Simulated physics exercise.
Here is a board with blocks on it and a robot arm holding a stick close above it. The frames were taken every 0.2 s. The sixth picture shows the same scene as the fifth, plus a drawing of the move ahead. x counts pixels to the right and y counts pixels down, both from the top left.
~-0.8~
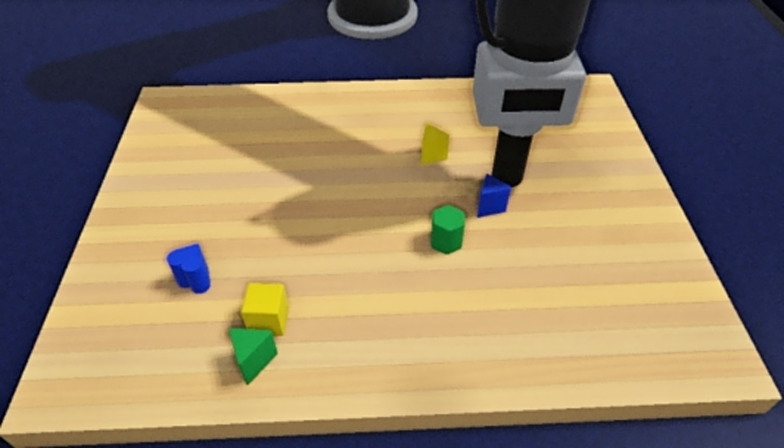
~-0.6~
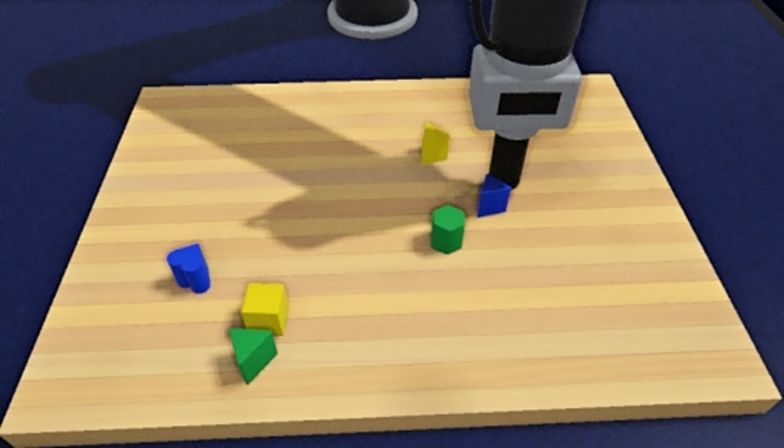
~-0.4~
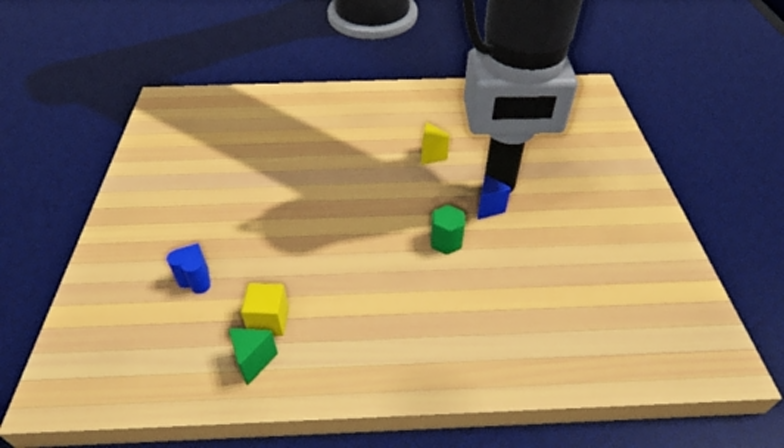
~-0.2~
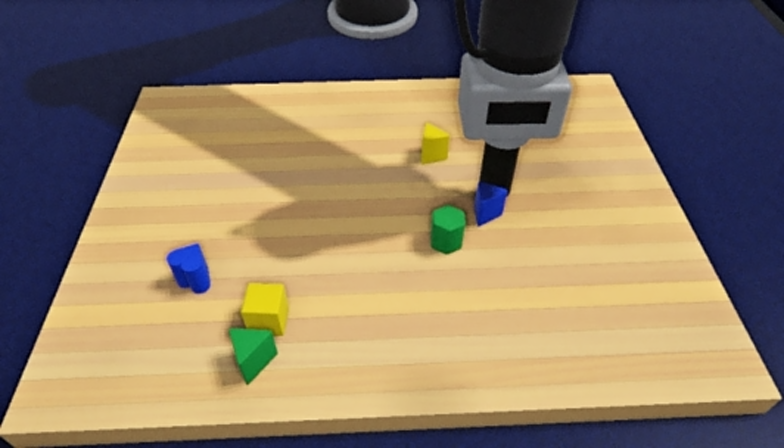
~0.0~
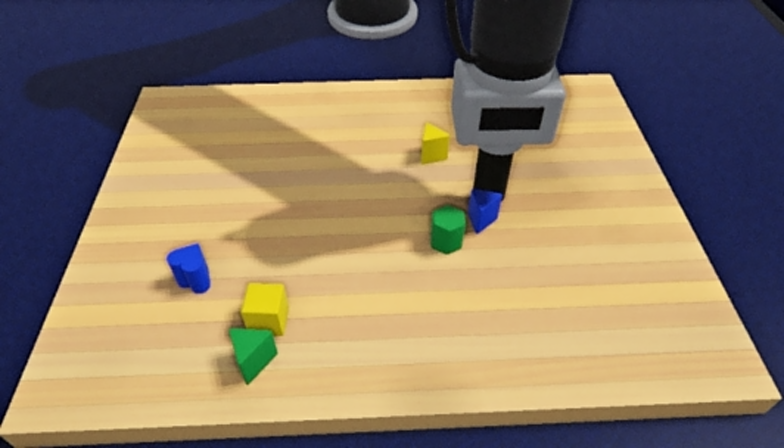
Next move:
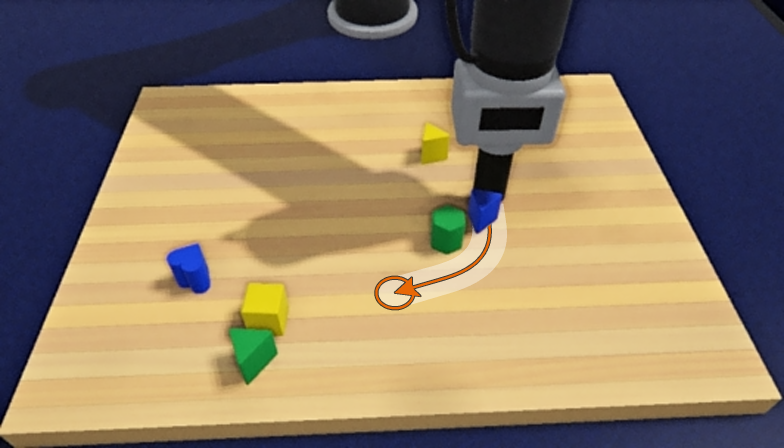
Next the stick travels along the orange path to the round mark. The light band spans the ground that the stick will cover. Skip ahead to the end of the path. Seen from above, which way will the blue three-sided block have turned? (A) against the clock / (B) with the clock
The correct letter is A.
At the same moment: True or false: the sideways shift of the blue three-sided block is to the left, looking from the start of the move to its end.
Answer: True.
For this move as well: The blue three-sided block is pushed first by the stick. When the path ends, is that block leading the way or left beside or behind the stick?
Expect to find it next to or behind the stick.
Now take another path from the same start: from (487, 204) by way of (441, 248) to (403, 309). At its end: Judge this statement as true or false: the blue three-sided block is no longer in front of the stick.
Answer: True.
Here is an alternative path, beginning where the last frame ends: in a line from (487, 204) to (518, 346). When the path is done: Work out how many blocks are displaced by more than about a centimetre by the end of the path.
My prediction: One block.
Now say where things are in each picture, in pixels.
The first picture shows lower end of the stick at (507, 178), tops of blocks, green hexagonal block at (449, 217), blue three-sided block at (493, 184).
The second picture shows stick at (503, 182), blocks as before.
The third picture shows stick at (499, 186), blue three-sided block at (493, 185).
The fourth picture shows stick at (494, 190), blue three-sided block at (490, 191).
The fifth picture shows stick at (485, 197), green hexagonal block at (449, 217), blue three-sided block at (485, 197).
The drawn path runs from (487, 204) over (488, 244) and (451, 276) to (395, 293).
What follows on the original path. One third of the way, stick at (489, 237); blue three-sided block at (479, 239), turned 30° clockwise.
Two thirds of the way, stick at (452, 269); blue three-sided block at (455, 277), turned 25° anticlockwise.
At the end, stick at (395, 285); green hexagonal block not moved; blue three-sided block at (452, 280), turned 35° anticlockwise.
